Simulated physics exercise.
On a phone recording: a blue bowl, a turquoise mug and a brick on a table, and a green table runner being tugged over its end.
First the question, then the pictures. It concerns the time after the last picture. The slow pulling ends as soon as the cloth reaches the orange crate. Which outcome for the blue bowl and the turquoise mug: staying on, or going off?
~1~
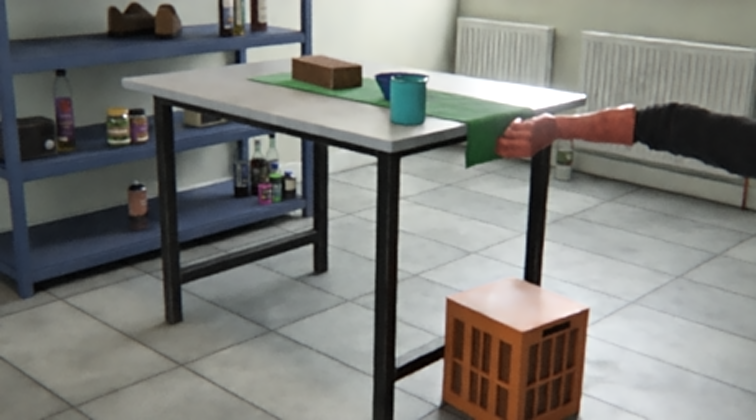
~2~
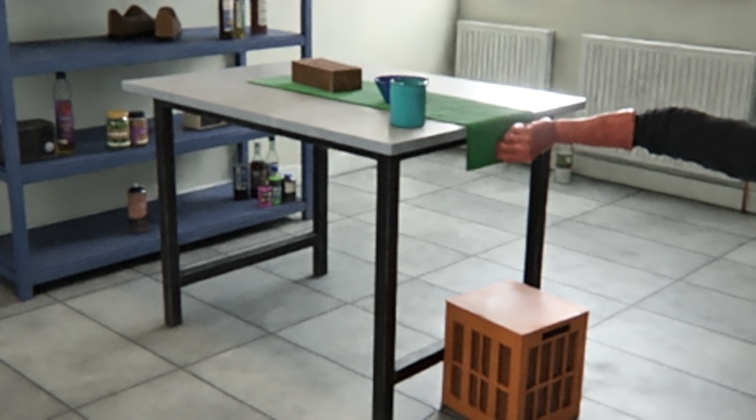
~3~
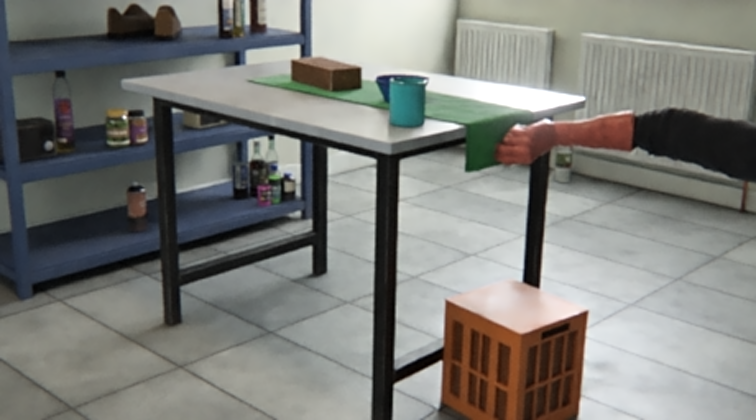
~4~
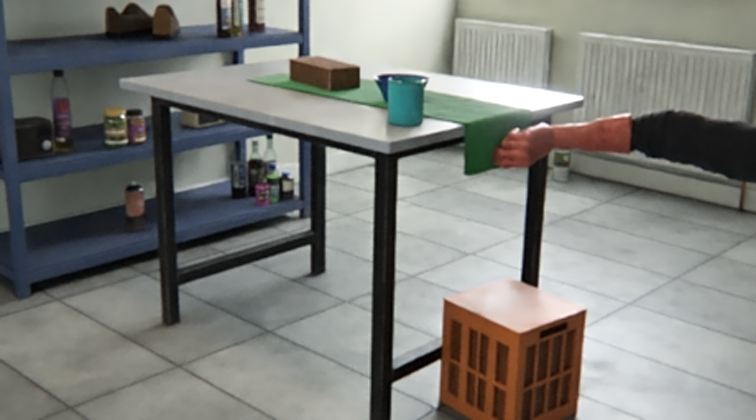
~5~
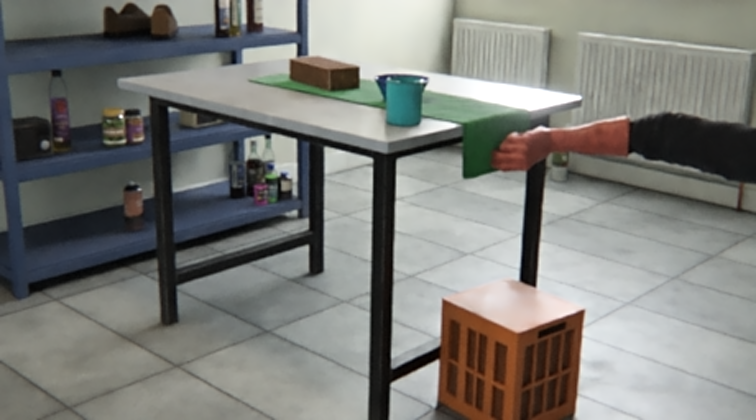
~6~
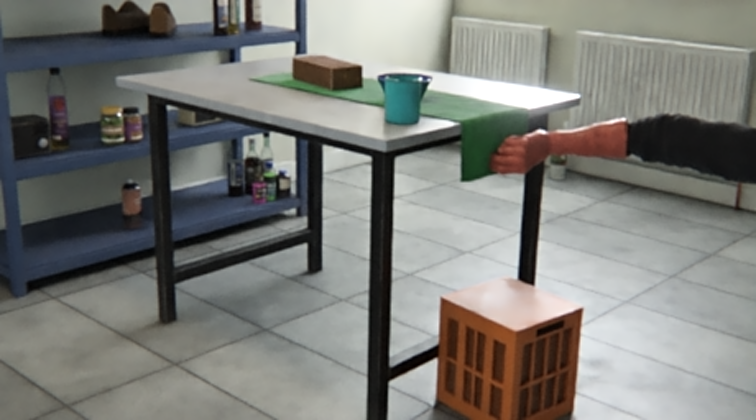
Blue bowl, going off; turquoise mug, staying on.
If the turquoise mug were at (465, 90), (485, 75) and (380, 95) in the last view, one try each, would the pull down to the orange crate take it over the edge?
In the first case it drops; in the second case it stays on; in the third case it is safe.
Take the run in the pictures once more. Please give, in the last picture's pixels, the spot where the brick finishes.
(409, 87).
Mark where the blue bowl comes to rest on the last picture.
I'd put it close to (524, 275).
Then, 0.58 s past the final frame, hem going down; bowl carried along near (425, 92); mug still.
Then, 1.68 s past the final frame, hem going down; bowl carried along near (475, 102); mug still.
When it is over, hem on the crate; bowl down below near (524, 275); mug still. The blue bowl falls off and the turquoise mug remains up there.
